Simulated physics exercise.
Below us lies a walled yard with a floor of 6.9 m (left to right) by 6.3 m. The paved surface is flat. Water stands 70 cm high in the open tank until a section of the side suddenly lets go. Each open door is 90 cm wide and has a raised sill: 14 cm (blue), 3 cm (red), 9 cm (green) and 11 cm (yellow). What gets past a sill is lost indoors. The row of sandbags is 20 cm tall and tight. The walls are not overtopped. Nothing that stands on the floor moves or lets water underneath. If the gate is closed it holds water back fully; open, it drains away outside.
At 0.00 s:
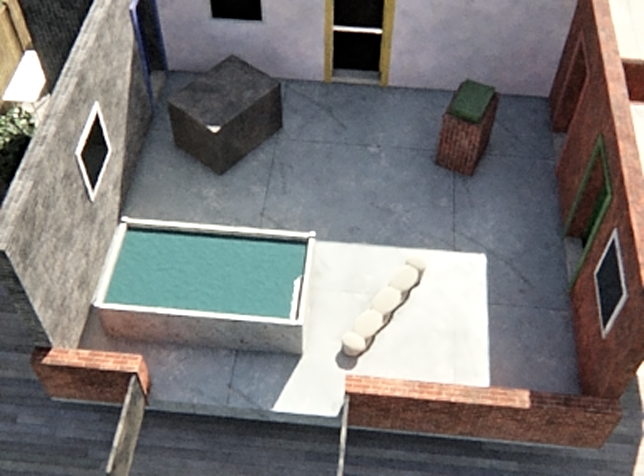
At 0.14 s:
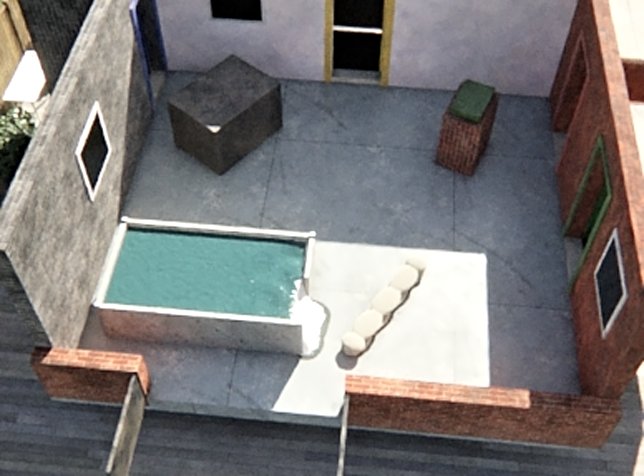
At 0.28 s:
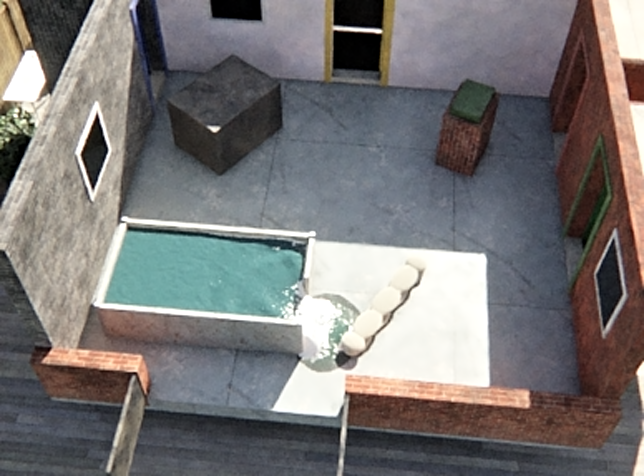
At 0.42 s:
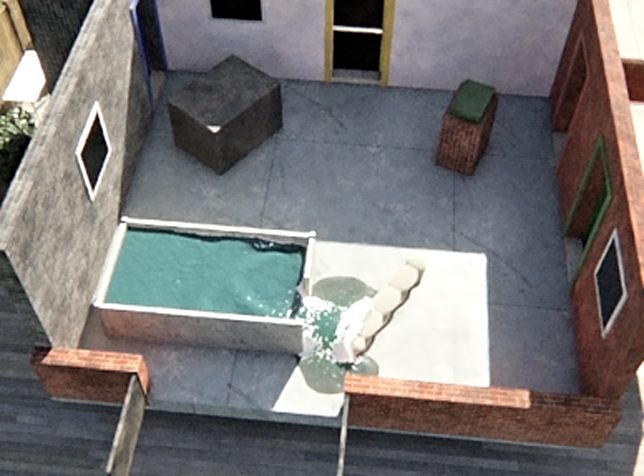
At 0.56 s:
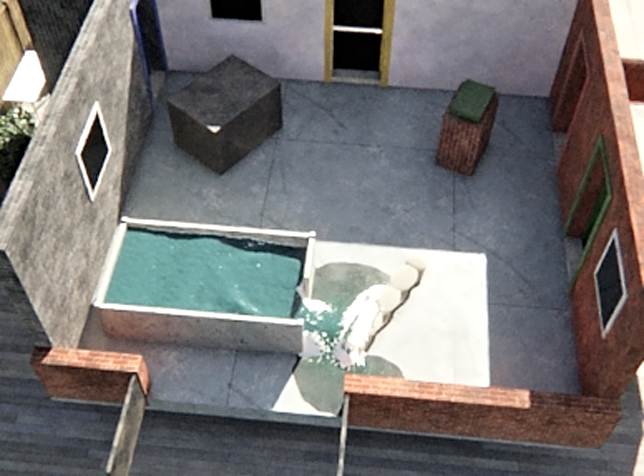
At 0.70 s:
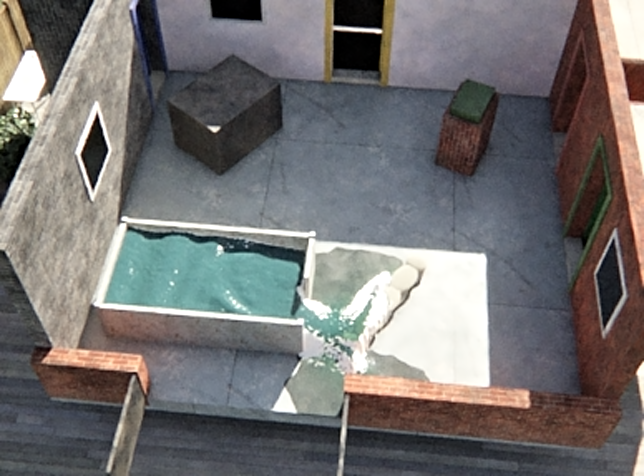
Walled yard with an open tank of green water pouring from its right end, spreading across the pale floor around rounded blocks.
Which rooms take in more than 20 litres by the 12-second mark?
Within that time: At the blue door it stays under the limit; at the red door it passes the limit; at the green door it stays under the limit; at the yellow door it keeps below the limit.
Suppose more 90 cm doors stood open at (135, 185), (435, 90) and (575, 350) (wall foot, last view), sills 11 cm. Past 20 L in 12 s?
In that order: Below, under, over.
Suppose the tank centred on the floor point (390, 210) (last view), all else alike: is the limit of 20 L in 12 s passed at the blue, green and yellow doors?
Then: Blue below, green past it, yellow below.
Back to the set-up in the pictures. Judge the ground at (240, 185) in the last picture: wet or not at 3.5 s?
It is not reached.
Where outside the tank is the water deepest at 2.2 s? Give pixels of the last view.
At about (340, 341).
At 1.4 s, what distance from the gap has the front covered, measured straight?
About 4.0 m.
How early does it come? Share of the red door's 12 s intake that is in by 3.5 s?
Some 0 per cent by then.
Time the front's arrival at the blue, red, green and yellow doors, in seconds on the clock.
Arrival: Blue 6.0 s, red 3.4 s, green 2.4 s, yellow 2.8 s.
After 1.4 s water covers 20 % of the floor and is deepest (40 cm) near (340, 341); blue door not reached, red door not reached, green door not reached, yellow door not reached.
After 2.2 s water covers 40 % of the floor and is deepest (39 cm) near (340, 341); blue door not reached, red door not reached, green door not reached, yellow door not reached.
After 3.5 s water covers 55 % of the floor and is deepest (29 cm) near (340, 341); blue door not reached, red door 3 cm at the sill, 0 L in, green door 10 cm at the sill, 1 L in, yellow door 9 cm at the sill, 0 L in.
After 7.0 s water covers 70 % of the floor and is deepest (18 cm) near (340, 341); blue door 5 cm at the sill, 0 L in, red door 9 cm at the sill, 29 L in, green door 5 cm at the sill, 2 L in, yellow door 12 cm at the sill, 0 L in.
After 12.0 s water covers 90 % of the floor and is deepest (13 cm) near (114, 239); blue door 6 cm at the sill, 0 L in, red door 7 cm at the sill, 116 L in, green door 6 cm at the sill, 2 L in, yellow door 8 cm at the sill, 4 L in.
